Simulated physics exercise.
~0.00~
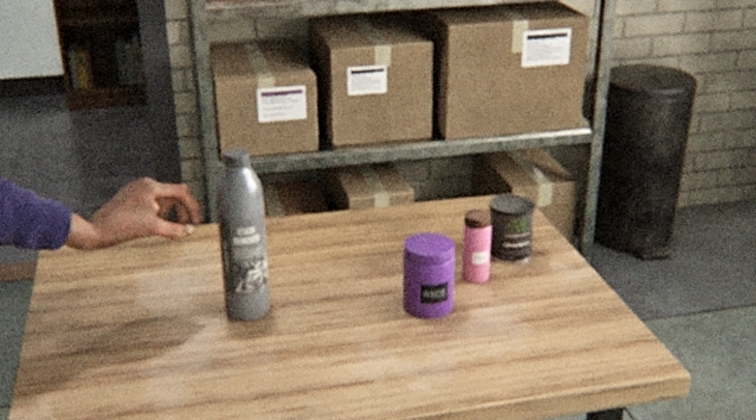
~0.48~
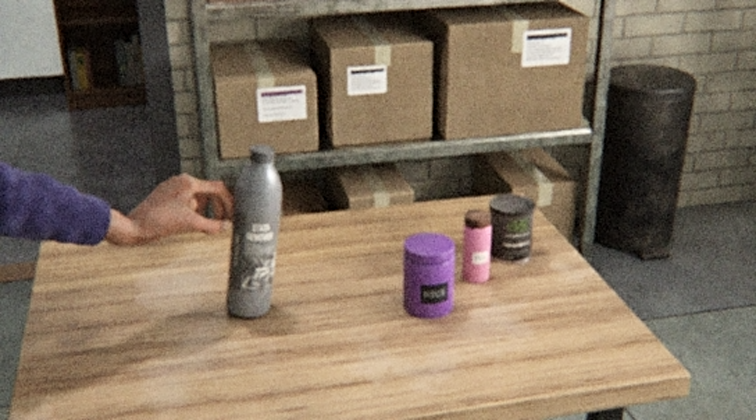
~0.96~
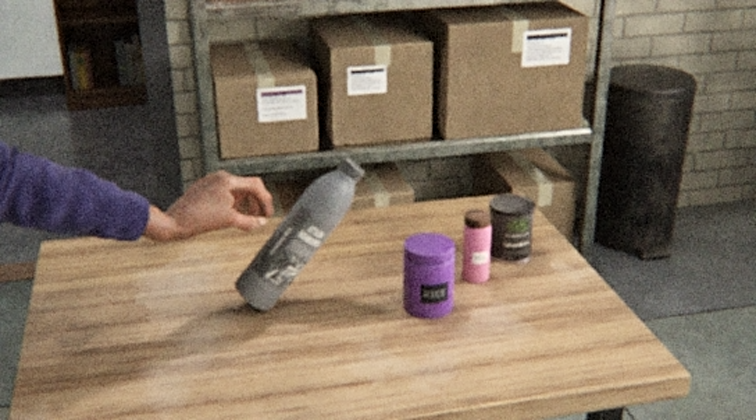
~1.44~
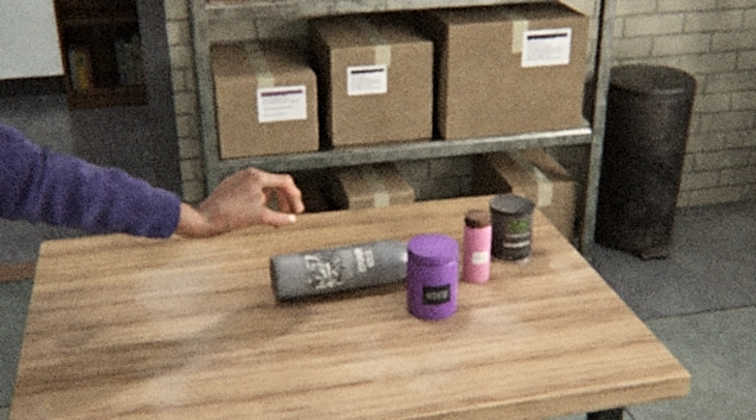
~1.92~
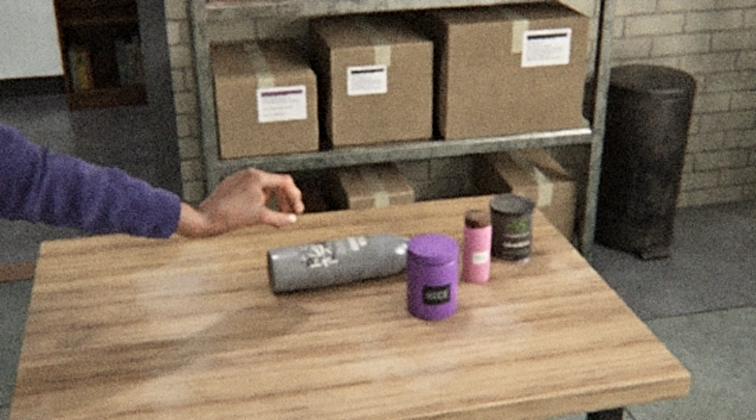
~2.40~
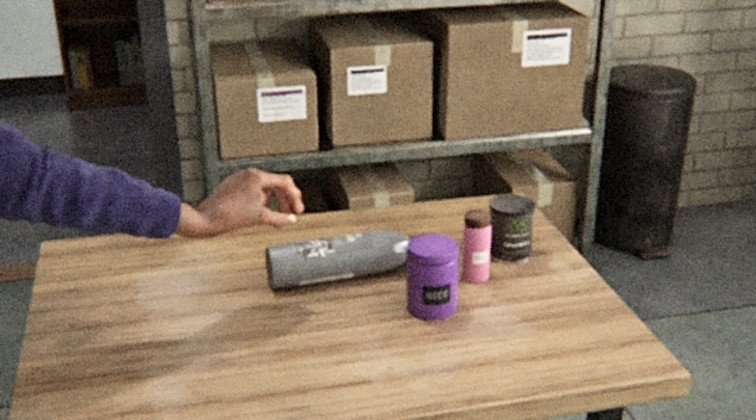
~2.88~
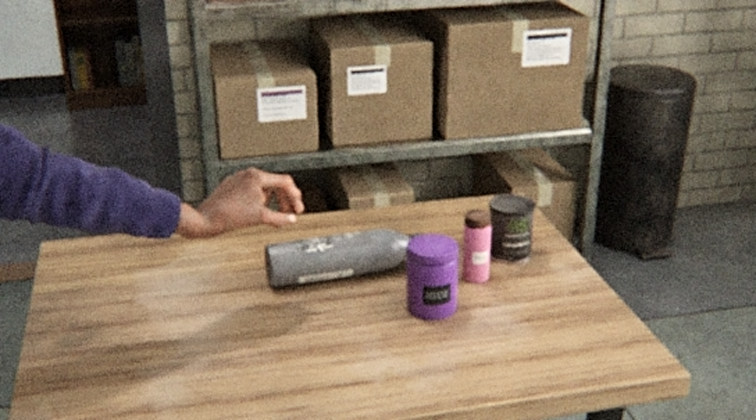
A hand pushes the grey bottle rightward until it tips over and lies beside the purple jar.
